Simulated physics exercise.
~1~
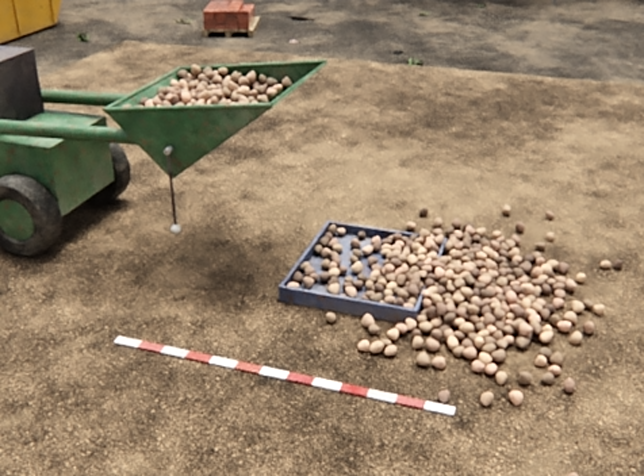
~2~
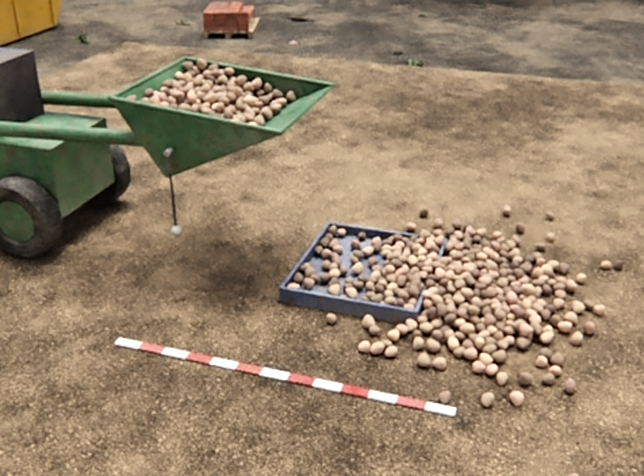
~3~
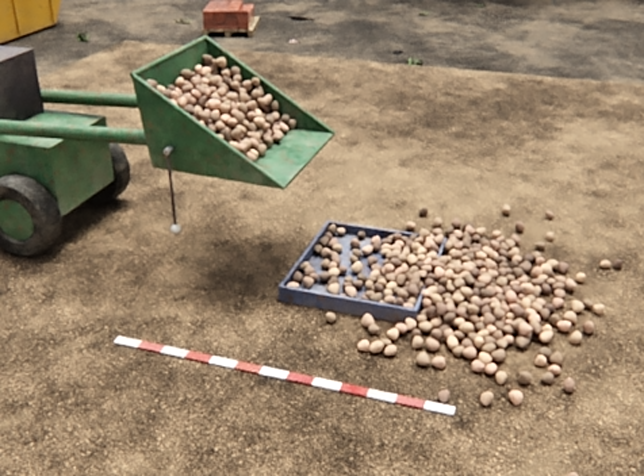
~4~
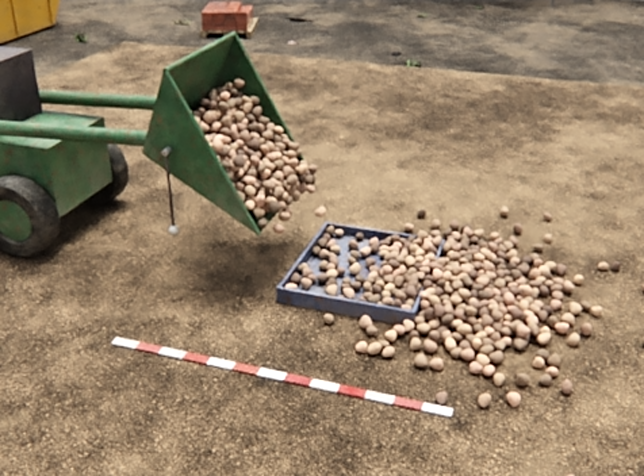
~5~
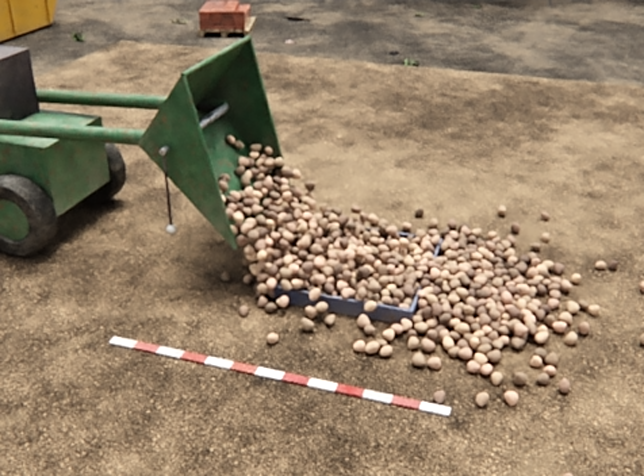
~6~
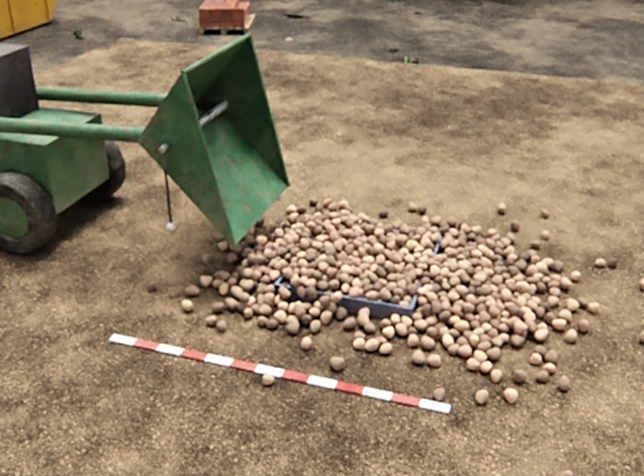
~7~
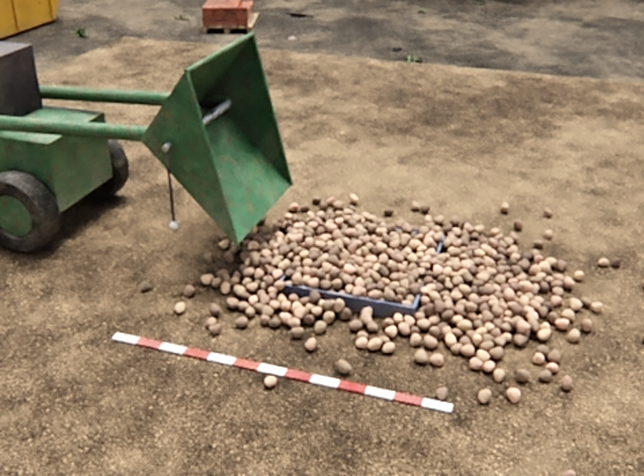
Green loader bucket tipping forward and pouring round brown stones over a blue tray and existing pile, then staying tilted, empty.
